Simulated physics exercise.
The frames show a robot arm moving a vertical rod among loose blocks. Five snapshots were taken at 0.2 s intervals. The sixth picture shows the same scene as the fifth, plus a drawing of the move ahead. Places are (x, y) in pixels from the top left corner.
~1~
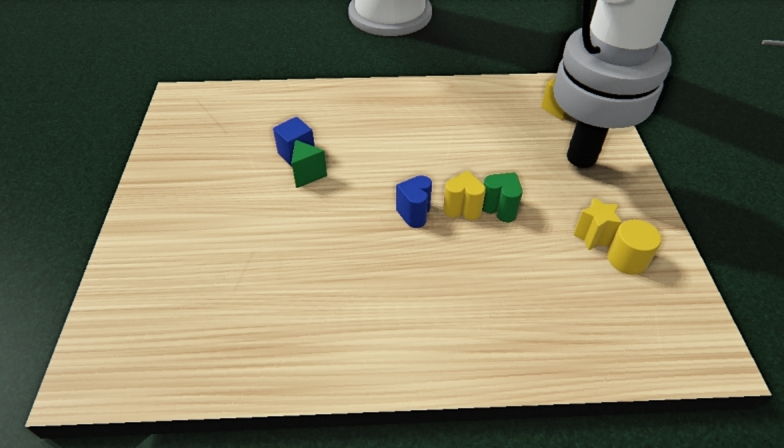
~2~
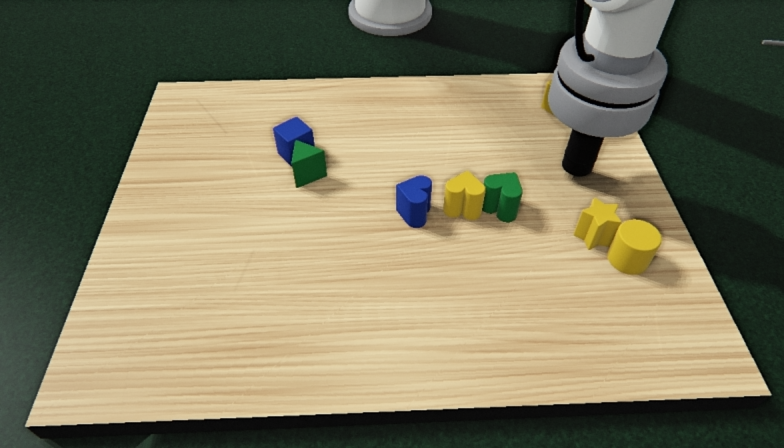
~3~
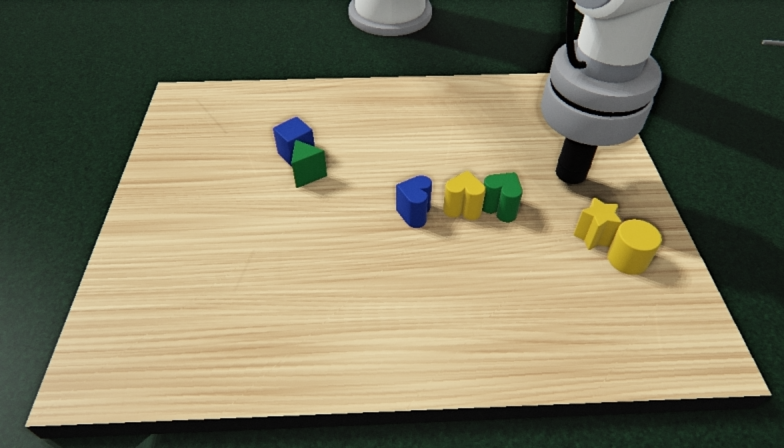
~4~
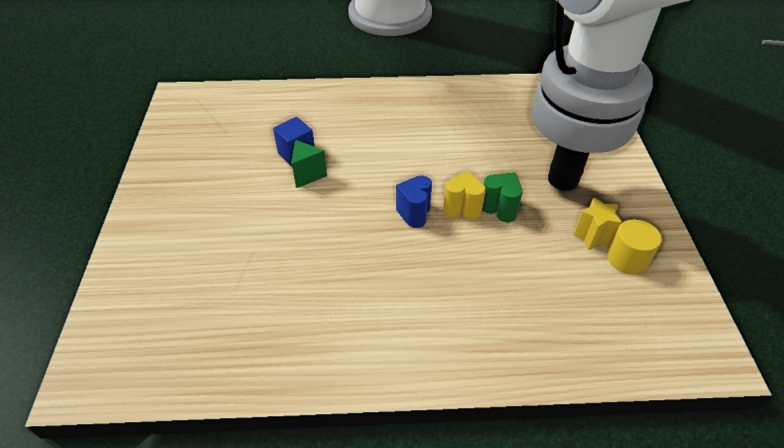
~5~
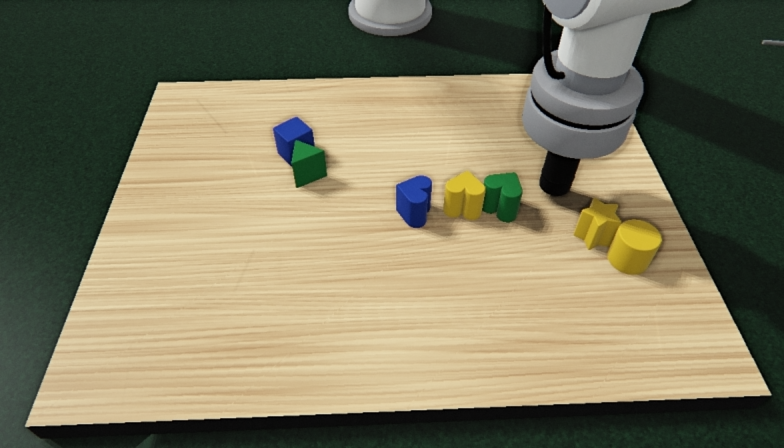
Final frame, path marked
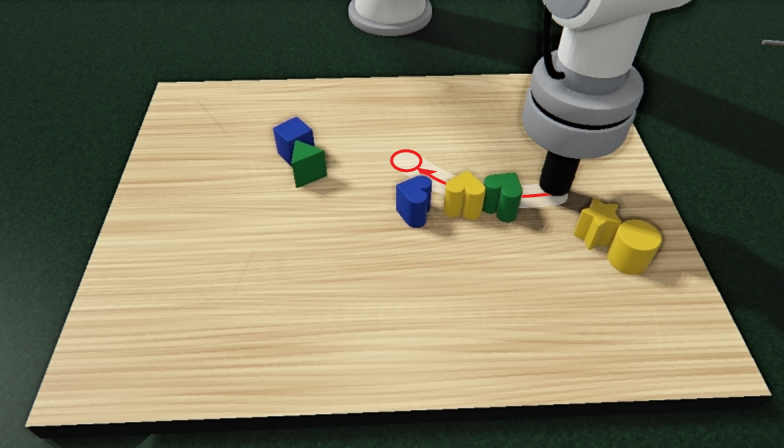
In this clip, a robot arm slowly moves a black vertical rod toward the viewer and slightly left over a wooden board, passing between the green heart-shaped block and the yellow star, while the blue, green and yellow blocks stay still.
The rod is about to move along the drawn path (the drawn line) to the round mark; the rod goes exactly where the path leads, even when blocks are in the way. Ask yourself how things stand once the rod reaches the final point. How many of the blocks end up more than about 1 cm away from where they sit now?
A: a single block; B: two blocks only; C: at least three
B
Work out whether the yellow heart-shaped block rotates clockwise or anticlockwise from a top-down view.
Clockwise, looking down.
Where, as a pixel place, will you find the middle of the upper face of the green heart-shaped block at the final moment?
Its top centre is at about (487, 191).
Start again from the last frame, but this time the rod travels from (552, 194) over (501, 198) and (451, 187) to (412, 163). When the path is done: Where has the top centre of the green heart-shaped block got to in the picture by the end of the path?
I expect it at (484, 194).
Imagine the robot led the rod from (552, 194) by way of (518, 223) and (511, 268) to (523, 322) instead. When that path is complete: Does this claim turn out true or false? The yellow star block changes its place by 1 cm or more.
Answer: False.
Drawn move, from (552, 194) through (499, 196) and (447, 184) to (406, 161).
What follows on the original path. One third of the way, rod at (500, 188); yellow heart-shaped block at (457, 189), turned 45° clockwise; green heart-shaped block at (490, 189), turned 55° anticlockwise.
Two thirds of the way, rod at (447, 176); yellow heart-shaped block at (456, 190), turned 50° clockwise; green heart-shaped block at (487, 191), turned 70° anticlockwise.
At the end, rod at (406, 153); blue square still; blue heart-shaped block still; yellow heart-shaped block at (456, 190), turned 50° clockwise; green heart-shaped block at (487, 191), turned 70° anticlockwise.
